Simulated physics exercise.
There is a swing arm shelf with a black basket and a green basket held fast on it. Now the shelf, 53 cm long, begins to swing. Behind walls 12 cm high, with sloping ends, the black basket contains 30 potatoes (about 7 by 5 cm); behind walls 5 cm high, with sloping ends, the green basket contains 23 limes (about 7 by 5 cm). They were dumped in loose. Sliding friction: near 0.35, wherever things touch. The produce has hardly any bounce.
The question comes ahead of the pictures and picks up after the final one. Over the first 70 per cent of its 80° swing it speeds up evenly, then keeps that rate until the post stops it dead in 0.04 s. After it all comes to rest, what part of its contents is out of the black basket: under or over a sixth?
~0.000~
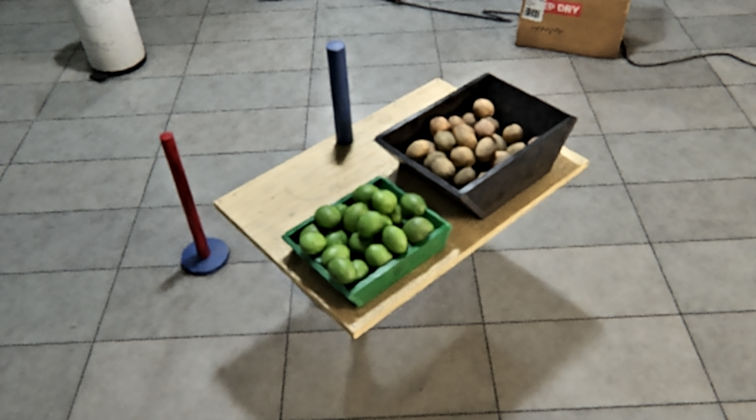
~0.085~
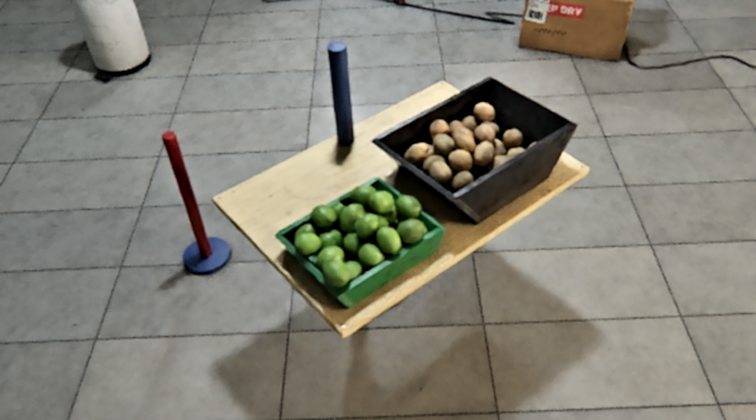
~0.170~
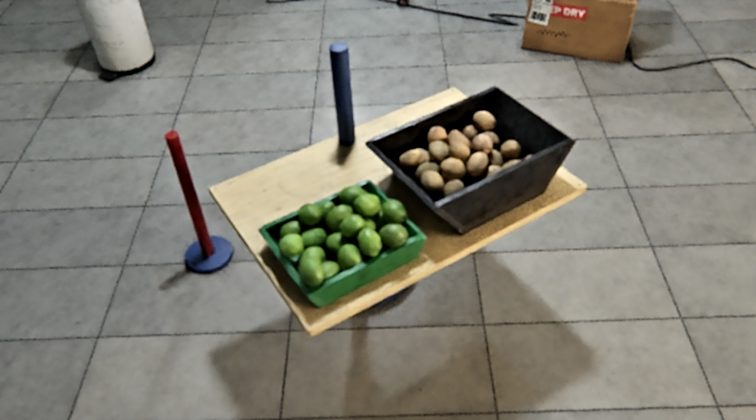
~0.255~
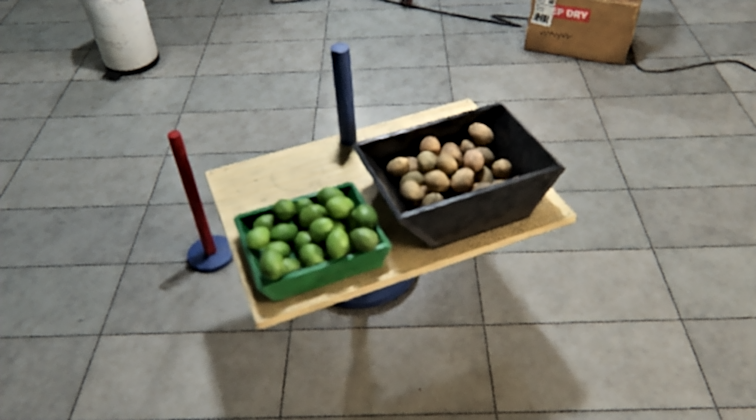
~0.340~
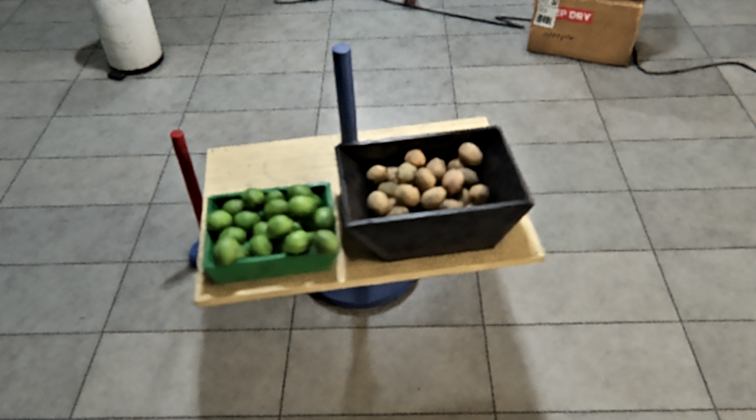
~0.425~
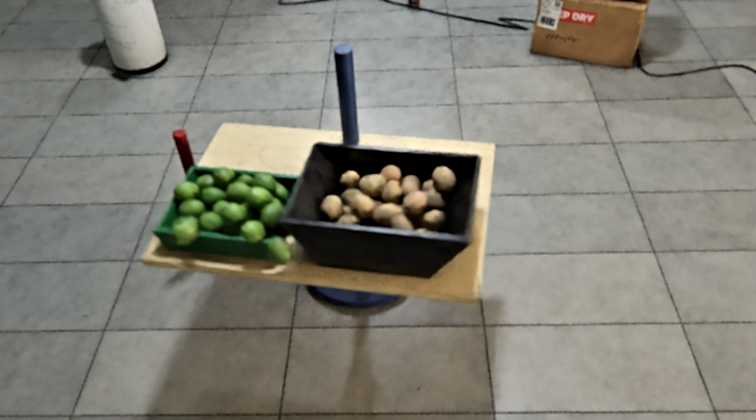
Under a sixth.
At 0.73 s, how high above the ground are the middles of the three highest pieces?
Roughly 64 centimetres.
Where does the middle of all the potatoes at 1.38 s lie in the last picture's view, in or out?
Around (295, 214).
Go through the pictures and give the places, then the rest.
In the first frame (places track the rim corner closest to us here), black basket (461, 192); green basket (351, 292); 0° round; all still inside.
The second frame shows black basket (455, 196); green basket (340, 292); 2° round.
The third frame shows black basket (437, 205); green basket (310, 291); 8° round.
The fourth frame shows black basket (402, 216); green basket (263, 285); 18° round.
The fifth frame shows black basket (350, 224); green basket (206, 265); 32° round.
The sixth frame shows black basket (284, 220); green basket (157, 229); 50° round; 2 out, the lowest lime at (280, 252).
After 0.53 s, end of the swing.
After 0.61 s, the black basket has all 30 and the green basket is down by 5 of 23.
After 0.73 s, the black basket has all 30 and the green basket is down by 8 of 23.
After 0.95 s, the black basket has all 30 and the green basket is down by 9 of 23.
When it is over (at 1.38 s), the black basket has all 30 and the green basket is down by 9 of 23. Asked share, 0 of 30, 0 per cent.
